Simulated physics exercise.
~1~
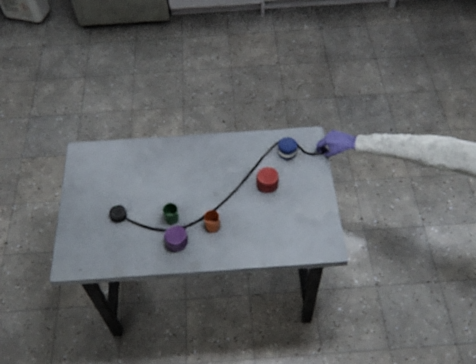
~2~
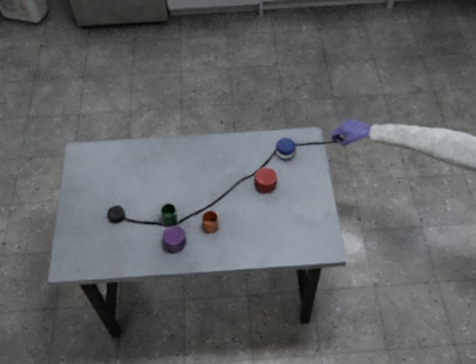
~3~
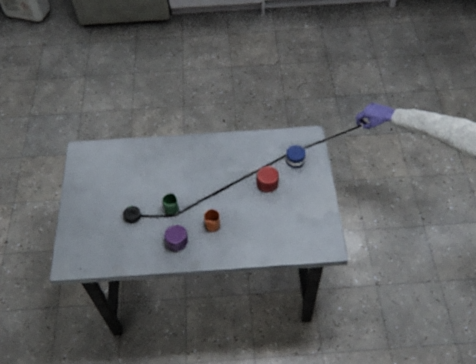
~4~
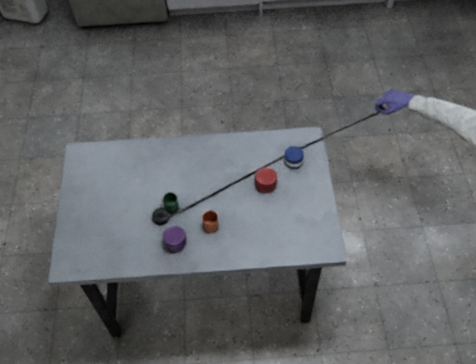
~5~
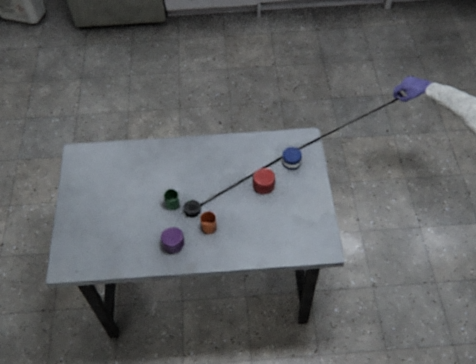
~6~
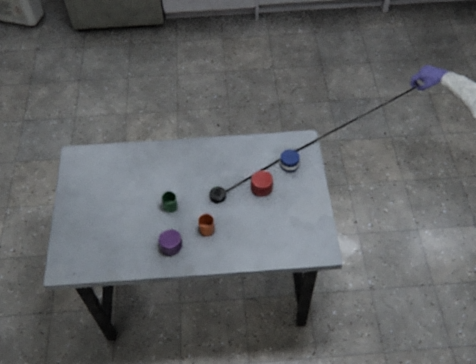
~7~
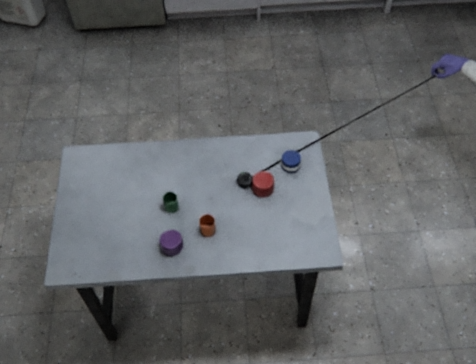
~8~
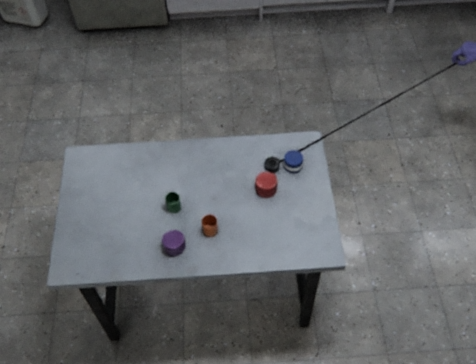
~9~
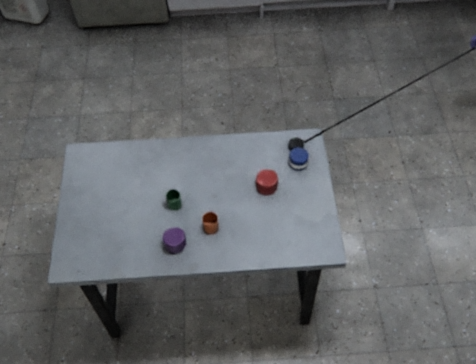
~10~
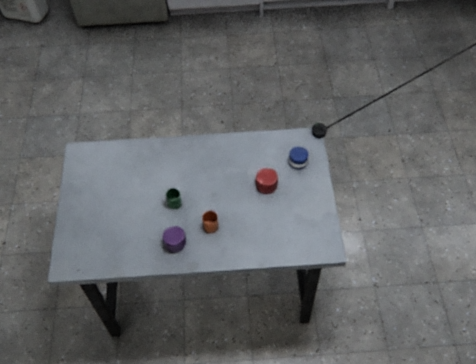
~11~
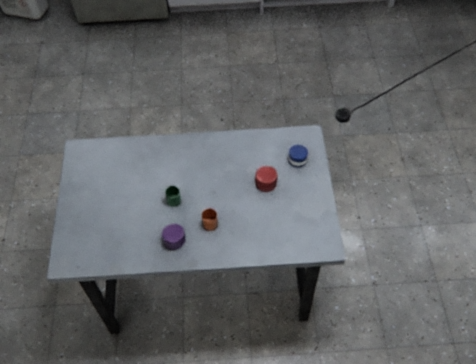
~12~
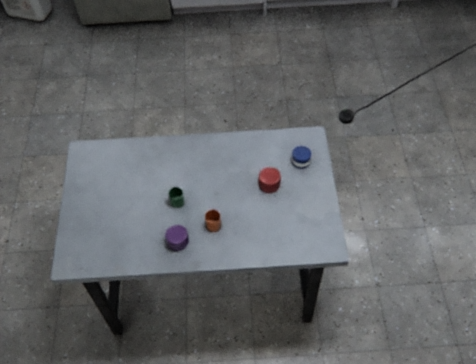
On a grey table, a gloved hand pulls a black lead rightward, dragging a dark base past cups and tubs, off the edge.
